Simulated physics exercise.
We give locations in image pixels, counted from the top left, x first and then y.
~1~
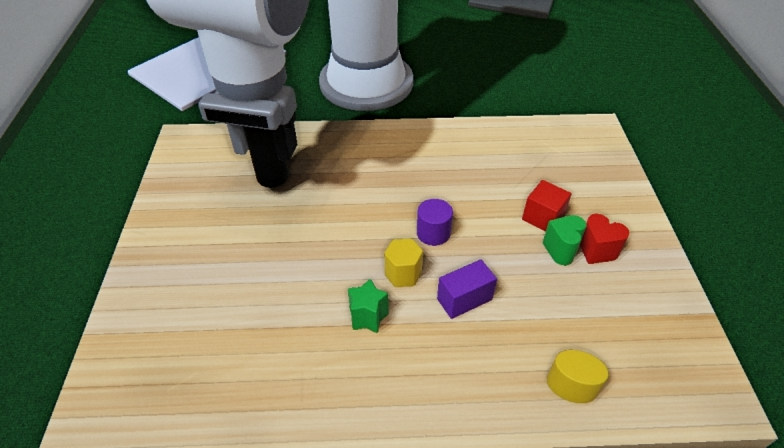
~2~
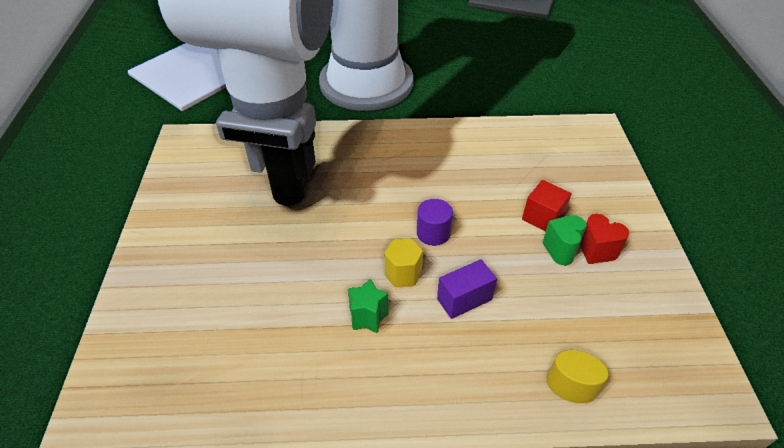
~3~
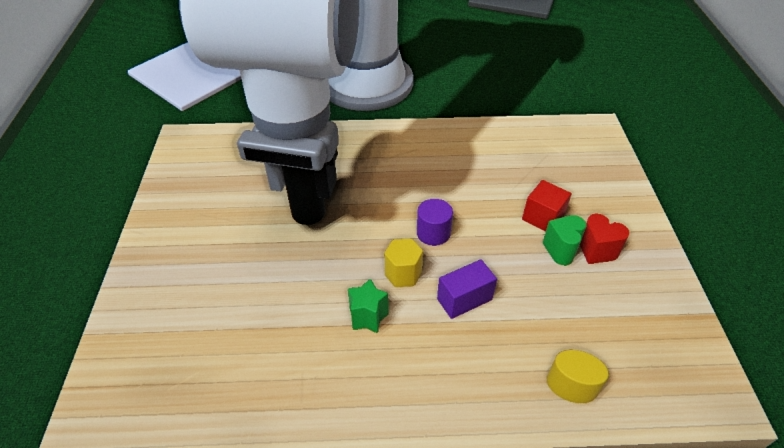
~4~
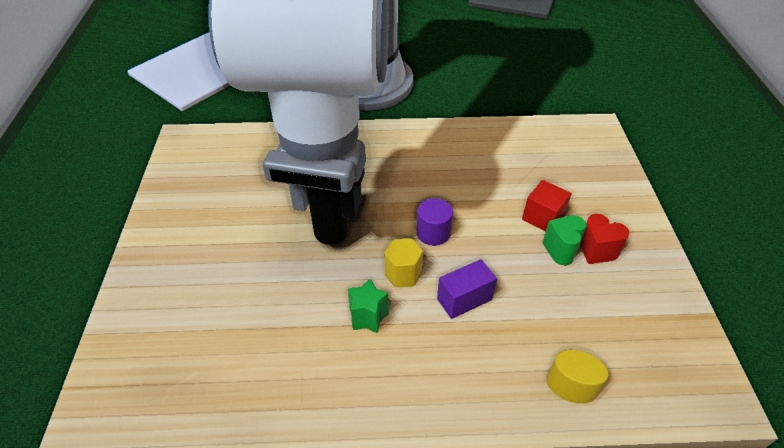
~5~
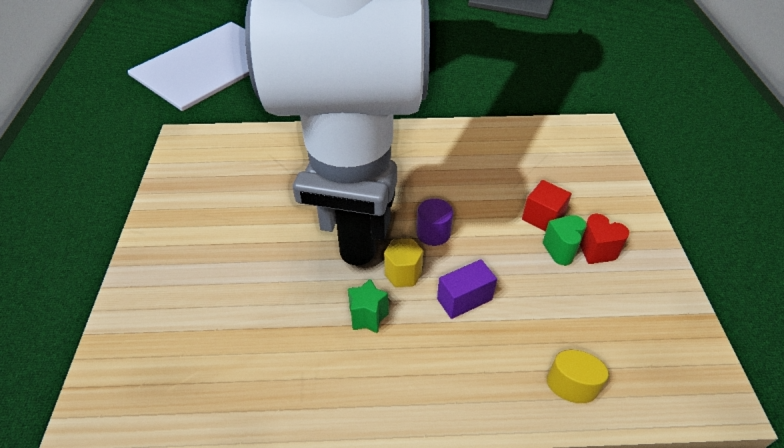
A robot arm with a black bar at its tip stands over the far left of a pale wooden table on a green floor, seen from above. Purple, yellow and green blocks sit near the middle, red and green ones at right, and a yellow round one nearer the front. The arm steadily moves the bar rightward and nearer, beside the yellow six-sided block, while the blocks and camera stay still.
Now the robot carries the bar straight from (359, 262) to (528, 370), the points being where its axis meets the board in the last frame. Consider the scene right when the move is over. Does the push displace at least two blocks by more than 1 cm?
I'd say yes.
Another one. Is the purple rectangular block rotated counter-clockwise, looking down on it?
I expect so.
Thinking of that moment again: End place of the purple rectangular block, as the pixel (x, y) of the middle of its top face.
Most likely (506, 285).
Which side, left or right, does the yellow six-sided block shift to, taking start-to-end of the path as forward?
Heads left.
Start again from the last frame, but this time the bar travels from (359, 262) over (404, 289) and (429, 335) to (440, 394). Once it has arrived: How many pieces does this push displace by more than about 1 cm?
Number moved: 1.
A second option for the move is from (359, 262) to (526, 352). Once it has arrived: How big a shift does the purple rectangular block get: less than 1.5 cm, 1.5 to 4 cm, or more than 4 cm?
My estimate: Beyond 4 cm.
The first path, step by step. One third of the way, bar (410, 285); yellow six-sided block (443, 257), turned 70° anticlockwise.
Two thirds of the way, bar (469, 322); yellow six-sided block (445, 256), turned 75° anticlockwise; purple rectangular block (501, 284), turned 65° anticlockwise.
At the end, bar (531, 361); yellow six-sided block (445, 256), turned 75° anticlockwise; purple rectangular block (506, 285), turned 85° anticlockwise; yellow oval not moved.
